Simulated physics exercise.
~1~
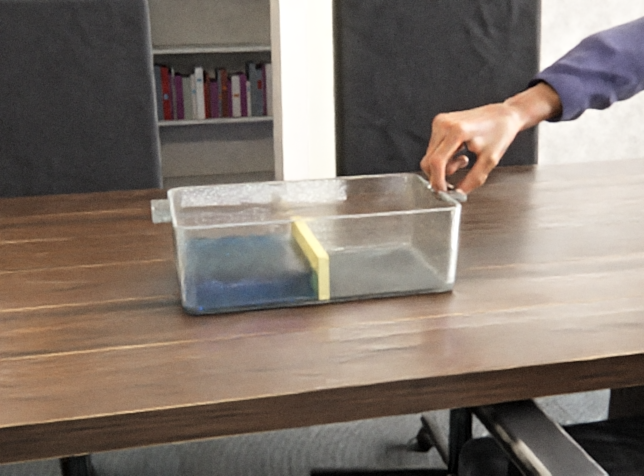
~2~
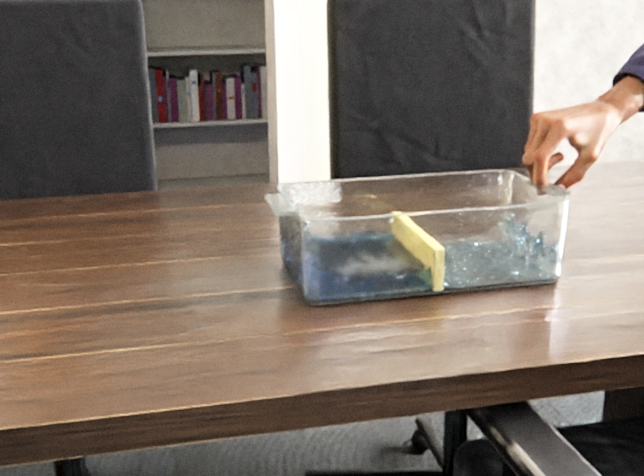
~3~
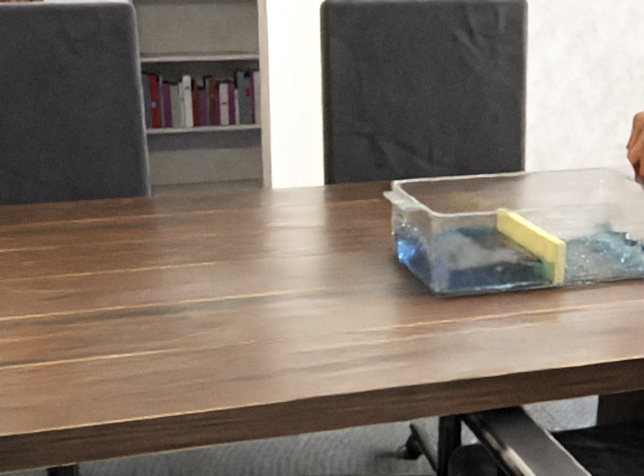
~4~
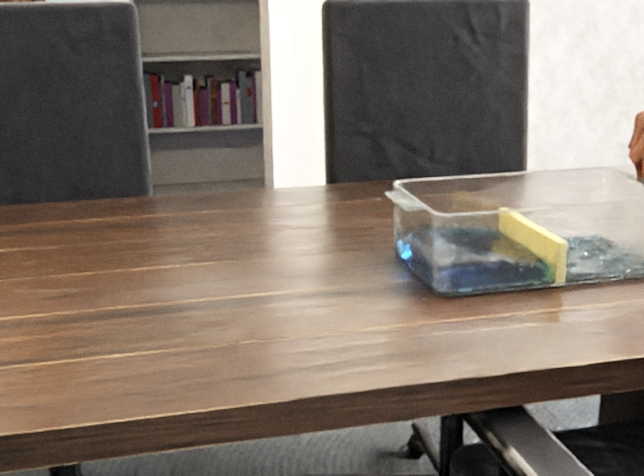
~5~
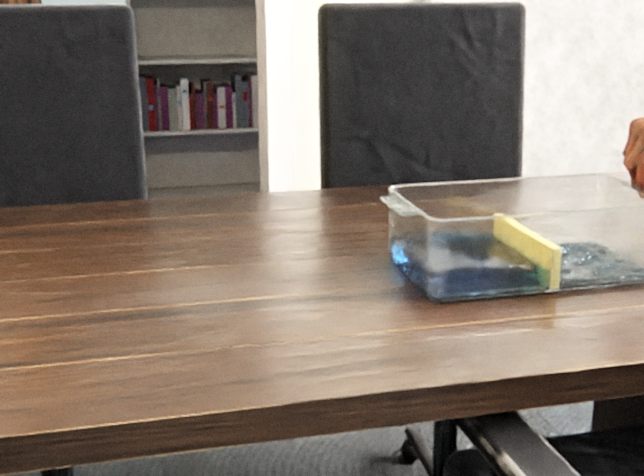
In the video, a hand pulls a clear oblong tub with a yellow divider rightward across a wooden table, and the blue water in its left part sloshes, some reaching the right part. The tub ends at rest near the table's right side, with water on both sides.
